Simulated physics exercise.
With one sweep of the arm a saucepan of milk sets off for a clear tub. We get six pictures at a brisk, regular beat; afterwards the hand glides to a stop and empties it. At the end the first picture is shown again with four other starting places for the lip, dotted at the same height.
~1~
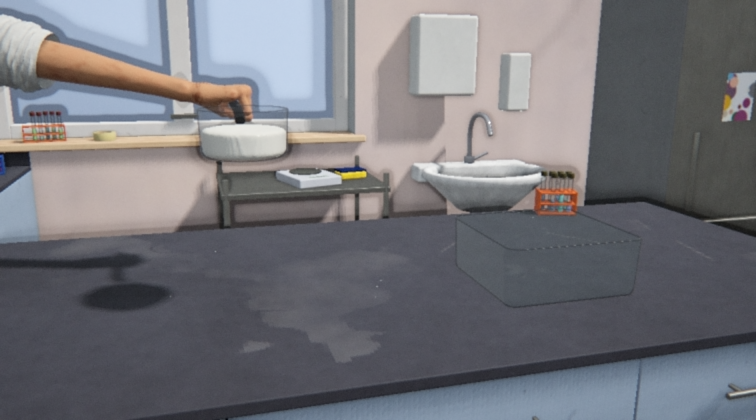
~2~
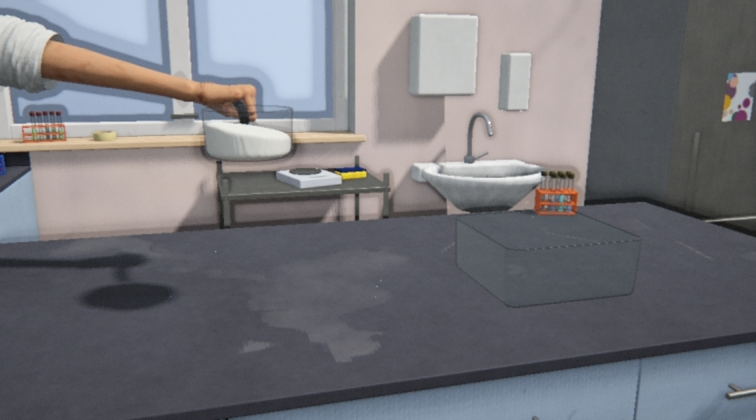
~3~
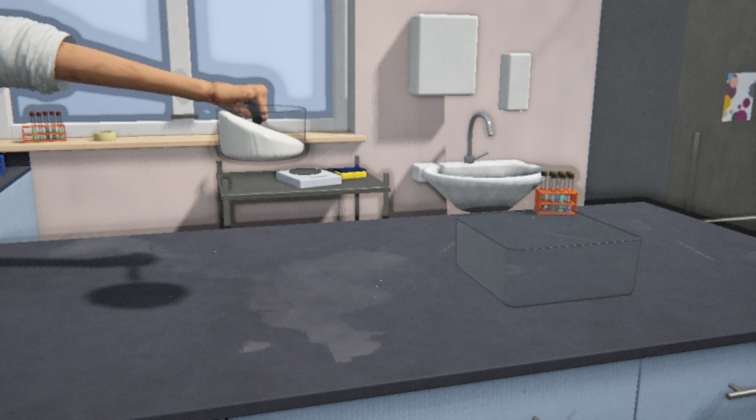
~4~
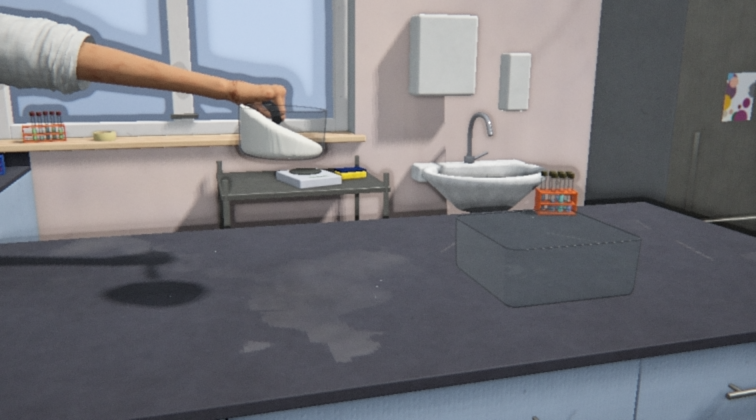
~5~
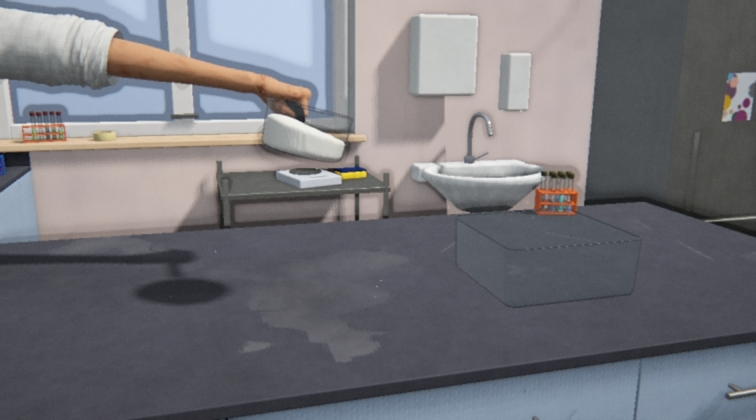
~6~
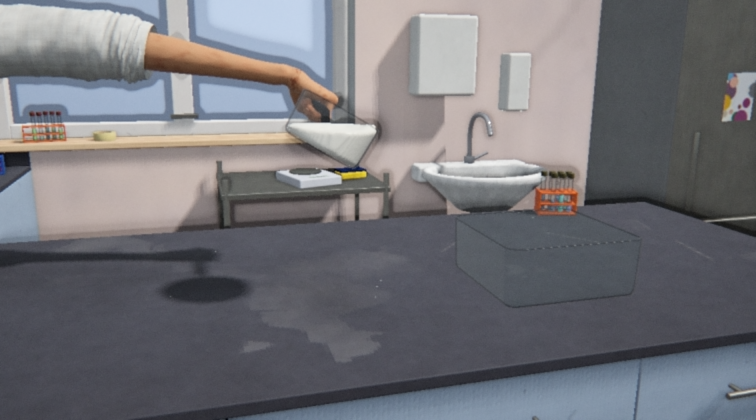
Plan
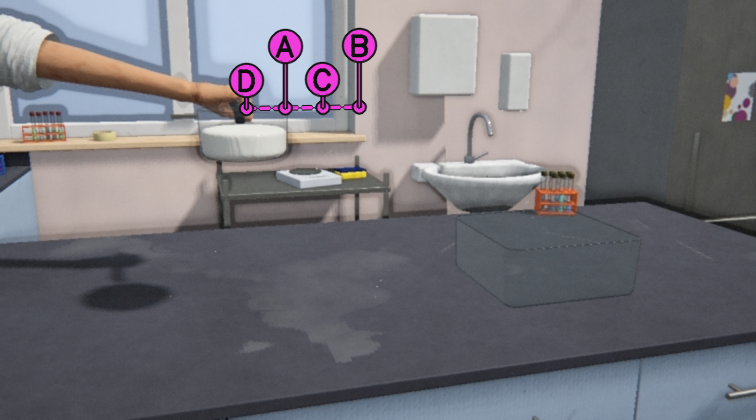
An arm carries a saucepan of white liquid rightward above a dark counter, gradually tilting it.
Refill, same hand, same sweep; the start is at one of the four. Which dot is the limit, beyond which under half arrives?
The limit is C.
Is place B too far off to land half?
No.
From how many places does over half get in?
Two of them.
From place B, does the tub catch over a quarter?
Yes, clearly.
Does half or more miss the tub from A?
Yes.
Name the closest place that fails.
The answer is A.
In magenta, A at (285, 108); B at (359, 107); C at (322, 107); D at (246, 108).
Choosing A, about 30 % lands in the tub, 63 % falls short and 7 % goes beside or beyond.
Choosing B, about 78 % lands in the tub, 9 % falls short and 13 % goes beside or beyond.
Choosing C, about 66 % lands in the tub, 23 % falls short and 11 % goes beside or beyond.
Choosing D, about 0 % lands in the tub, 99 % falls short.
